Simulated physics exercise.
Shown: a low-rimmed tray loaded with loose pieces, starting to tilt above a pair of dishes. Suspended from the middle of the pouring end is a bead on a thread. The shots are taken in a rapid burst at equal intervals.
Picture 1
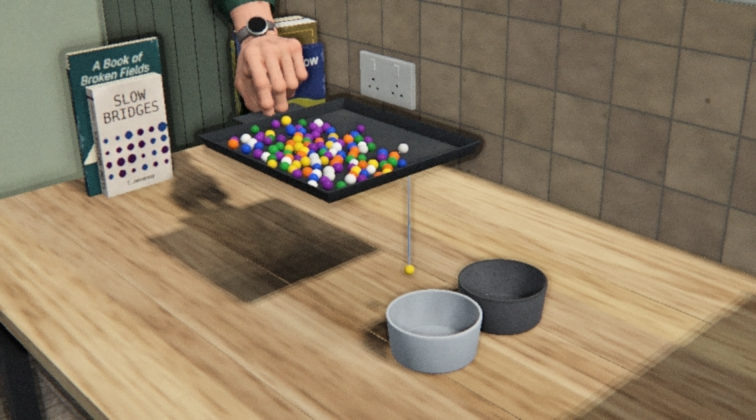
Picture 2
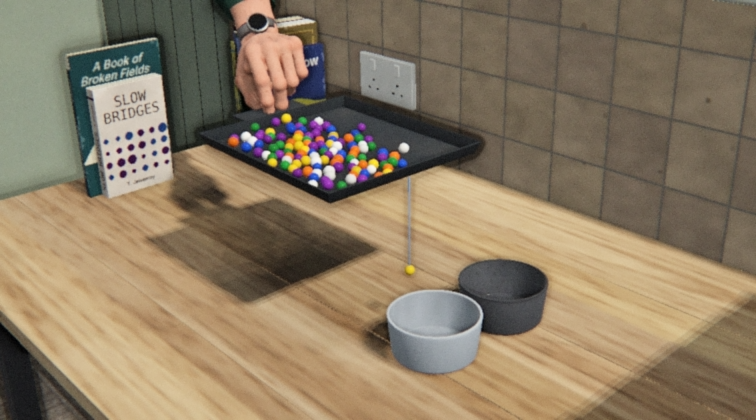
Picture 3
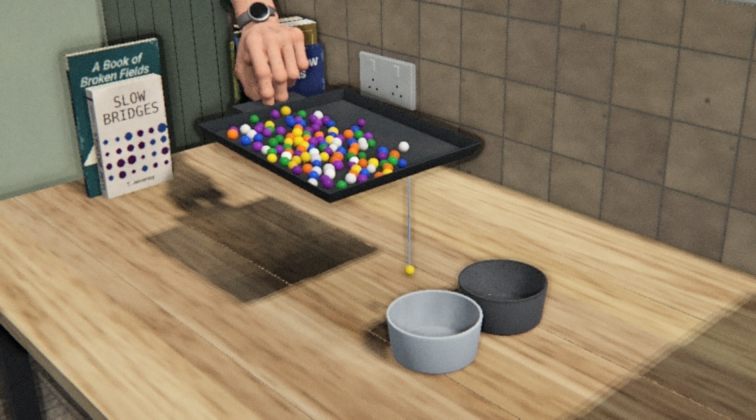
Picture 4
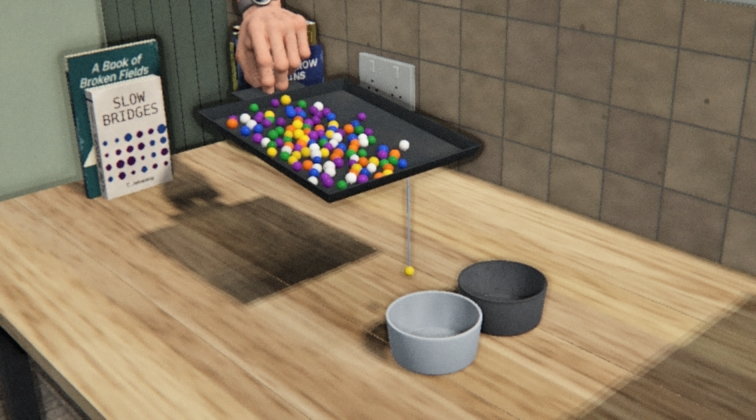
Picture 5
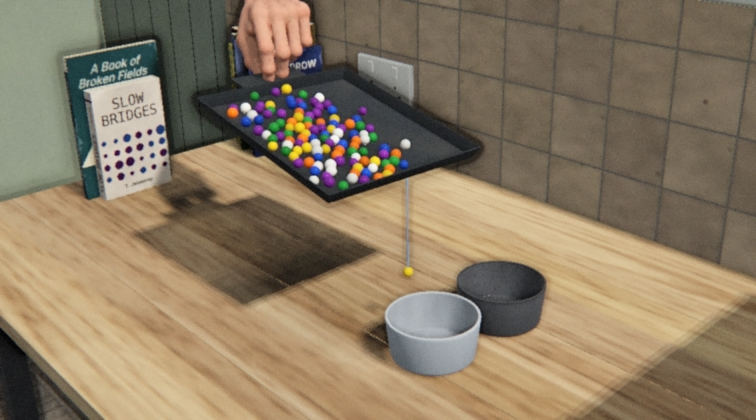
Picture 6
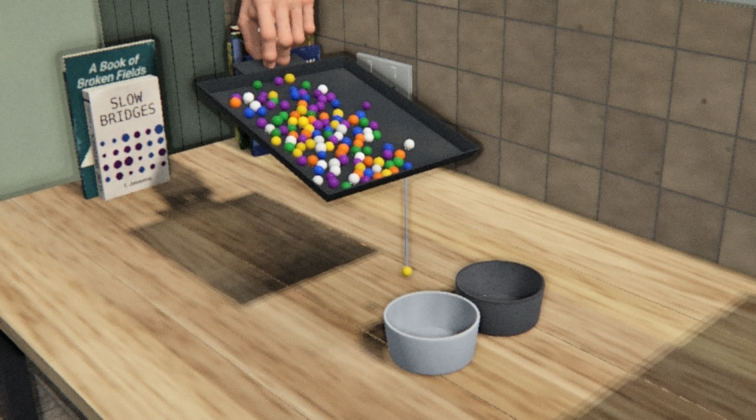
On a wooden kitchen table, a hand above a dark tray of colourful beads rising as the tray gradually tilts above two bowls.
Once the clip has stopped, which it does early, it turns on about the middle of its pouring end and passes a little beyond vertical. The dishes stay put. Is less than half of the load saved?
No, more than half is saved.
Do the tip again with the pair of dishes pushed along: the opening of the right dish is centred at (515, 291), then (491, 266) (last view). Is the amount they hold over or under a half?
Result, first setup: The minor share; second setup: The bulk.
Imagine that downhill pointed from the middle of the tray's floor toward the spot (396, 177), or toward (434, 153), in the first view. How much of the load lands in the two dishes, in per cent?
In turn some 50 and 30 per cent.
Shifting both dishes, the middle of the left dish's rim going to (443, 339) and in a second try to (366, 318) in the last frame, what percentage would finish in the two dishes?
It would be near 0 per cent first and near 60 per cent second.
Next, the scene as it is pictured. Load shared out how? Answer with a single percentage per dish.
Left 40 %, right 40 %.
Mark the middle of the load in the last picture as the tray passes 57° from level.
Roughly at (407, 170).
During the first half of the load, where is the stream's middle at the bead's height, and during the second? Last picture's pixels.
Around (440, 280), followed by around (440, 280).
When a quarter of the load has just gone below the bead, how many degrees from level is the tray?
That happens at around 70°.
Shortly afterwards, tray tipped steeply; near two thirds on the tray; only a few in the left dish; a little in the right dish; near a quarter in the air.
Next, tray tipped right over; near a third in the left dish; near a third in the right dish; a little outside both; a little in the air.
Some moments later, tray tipped past a quarter turn; near a third in the left dish; near a third in the right dish; near a quarter outside both.
In the end, tray tipped past a quarter turn; near a third in the left dish; near a third in the right dish; near a quarter outside both.
